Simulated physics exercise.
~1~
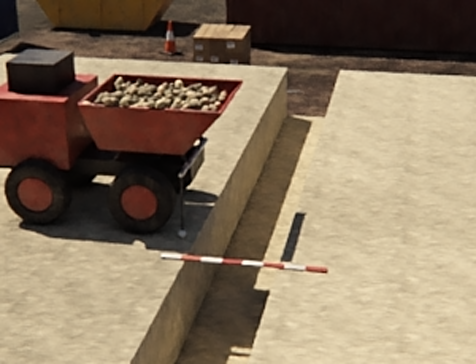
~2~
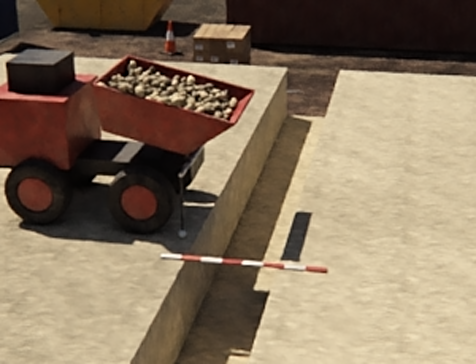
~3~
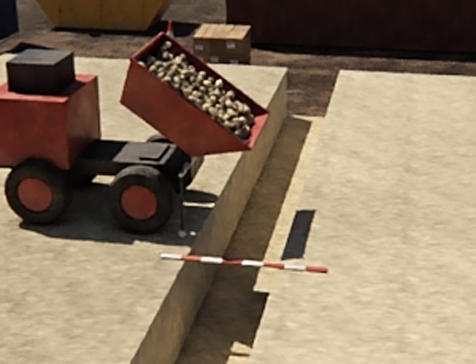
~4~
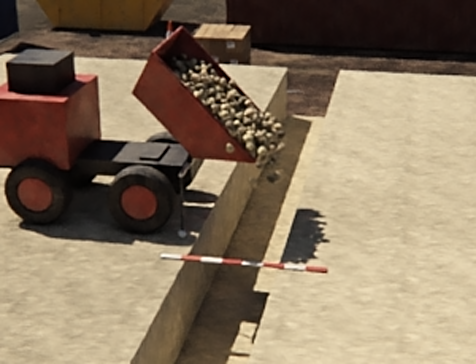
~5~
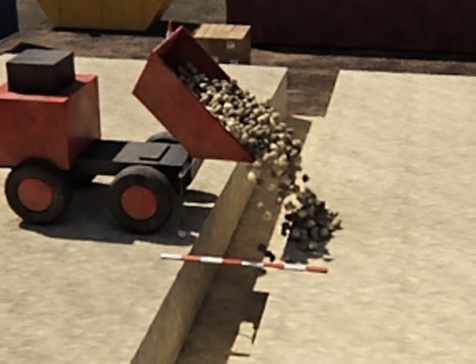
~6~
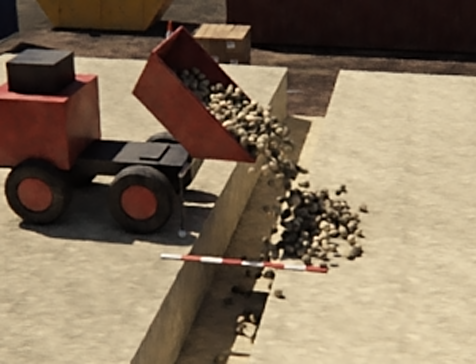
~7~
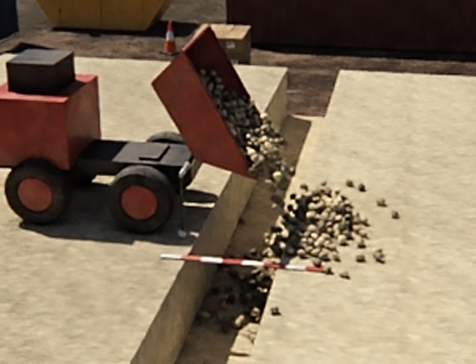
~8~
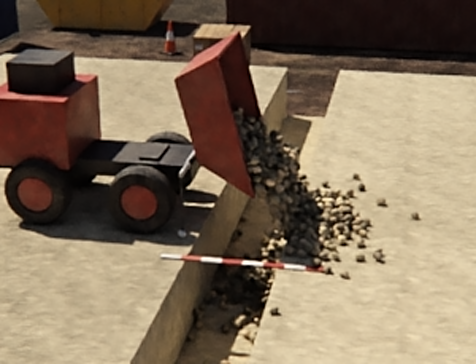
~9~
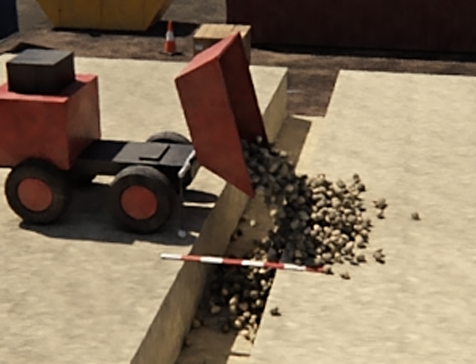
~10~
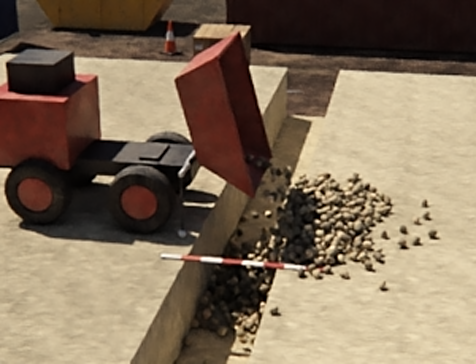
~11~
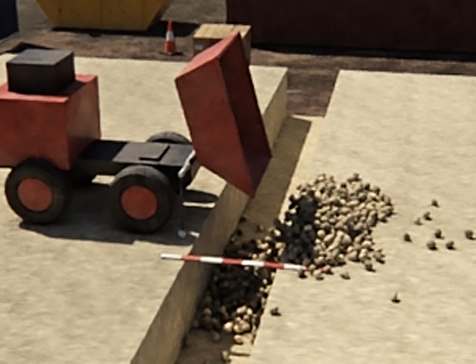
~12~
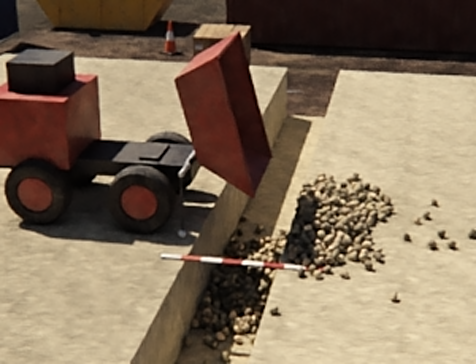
Beside a trench, a red dumper tips its stones, filling part of it and scattering beyond.
